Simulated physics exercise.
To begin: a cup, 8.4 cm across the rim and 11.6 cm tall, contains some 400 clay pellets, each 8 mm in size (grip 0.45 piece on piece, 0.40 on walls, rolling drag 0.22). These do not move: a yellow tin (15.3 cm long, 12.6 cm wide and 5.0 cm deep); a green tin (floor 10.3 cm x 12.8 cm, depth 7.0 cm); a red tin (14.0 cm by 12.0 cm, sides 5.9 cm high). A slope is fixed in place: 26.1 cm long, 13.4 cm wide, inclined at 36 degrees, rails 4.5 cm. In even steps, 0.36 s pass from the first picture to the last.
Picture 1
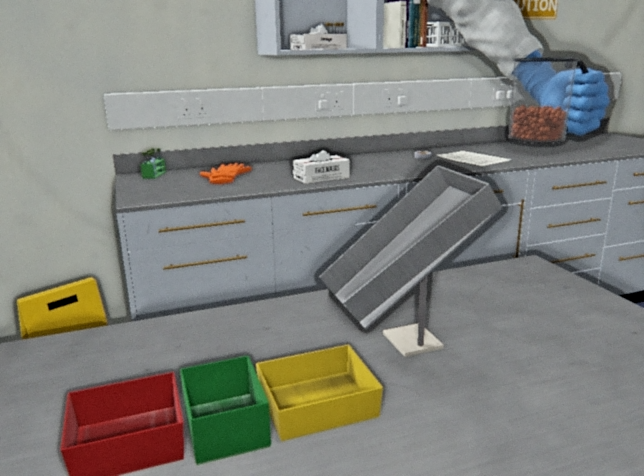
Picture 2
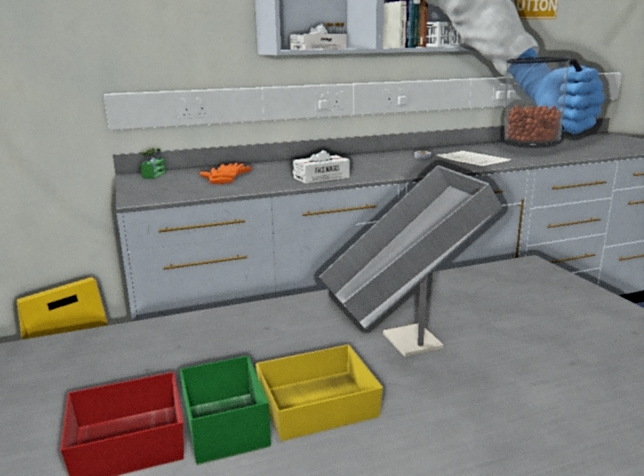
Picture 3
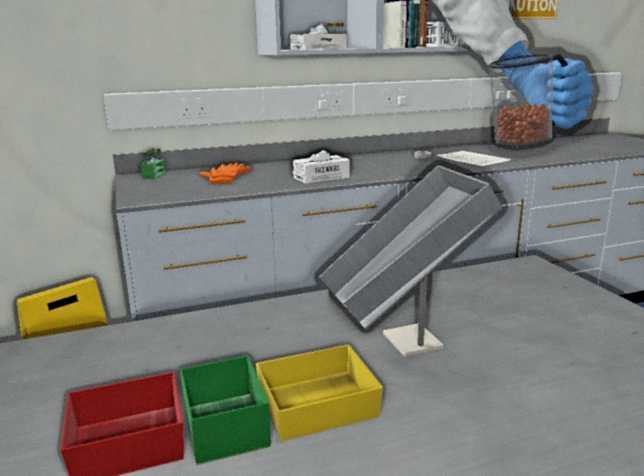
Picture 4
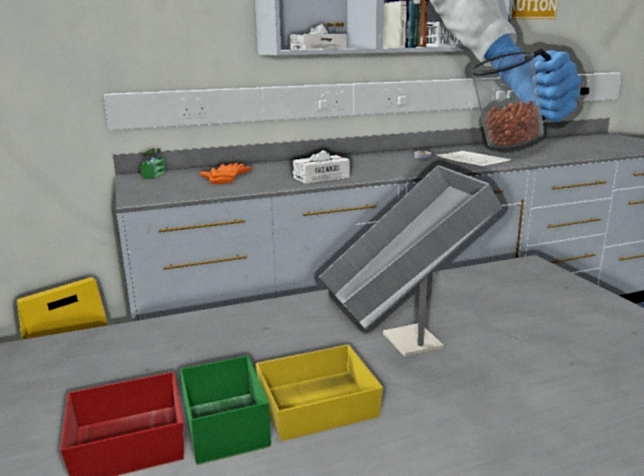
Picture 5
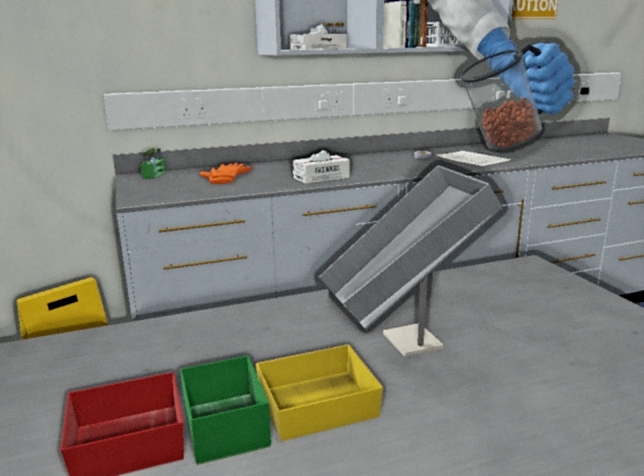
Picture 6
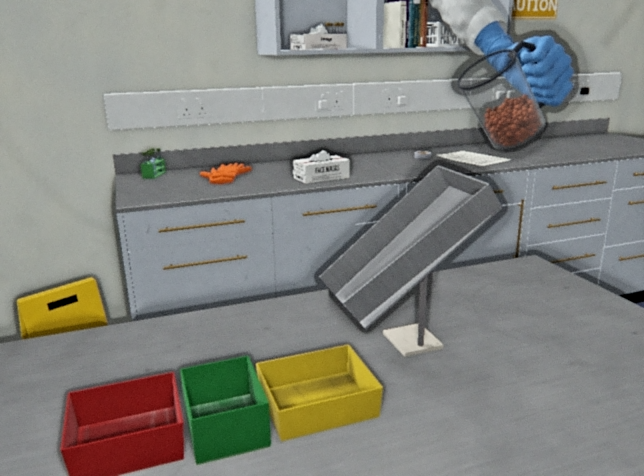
A blue-gloved hand on a pale-sleeved arm holds a clear cup of reddish-brown pellets at the upper right of a lab-like room, viewed from slightly above a grey table. Red, green and yellow tins sit at lower left beside a tilted grey chute on a stand, with drawers behind. The hand moves the cup a short way left, tilting it increasingly leftward, while the camera stays still.
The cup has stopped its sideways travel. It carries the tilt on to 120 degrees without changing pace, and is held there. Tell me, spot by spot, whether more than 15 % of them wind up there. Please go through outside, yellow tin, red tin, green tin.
Outside: They do; yellow tin: They do; red tin: They do not; green tin: They do not.
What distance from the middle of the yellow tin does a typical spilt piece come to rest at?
44 cm.
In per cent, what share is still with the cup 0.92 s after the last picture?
Roughly 40 per cent.
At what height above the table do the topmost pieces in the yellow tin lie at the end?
Around 3.0 centimetres above the table.
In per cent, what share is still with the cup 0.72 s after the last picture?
90 %.
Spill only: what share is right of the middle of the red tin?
Roughly 100 per cent.
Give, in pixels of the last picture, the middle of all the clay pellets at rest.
Close to pixel (301, 403) of the final picture.
Then, 0.28 s after the last picture, tilt 69 degrees; cup 100 %; middle of all pieces near (520, 111).
Then, 0.51 s after the last picture, tilt 96 degrees; cup 100 %; middle of all pieces near (518, 107).
Then, 0.72 s after the last picture, tilt 119 degrees; cup 90 %, slope 10 %; middle of all pieces near (505, 118).
Then, 0.92 s after the last picture, tilt 120 degrees; cup 40 %, slope 55 %; middle of all pieces near (471, 172).
In the end, red tin 0 %, cup 0 %, slope 0 %, green tin 0 %, outside 35 %, yellow tin 65 %.
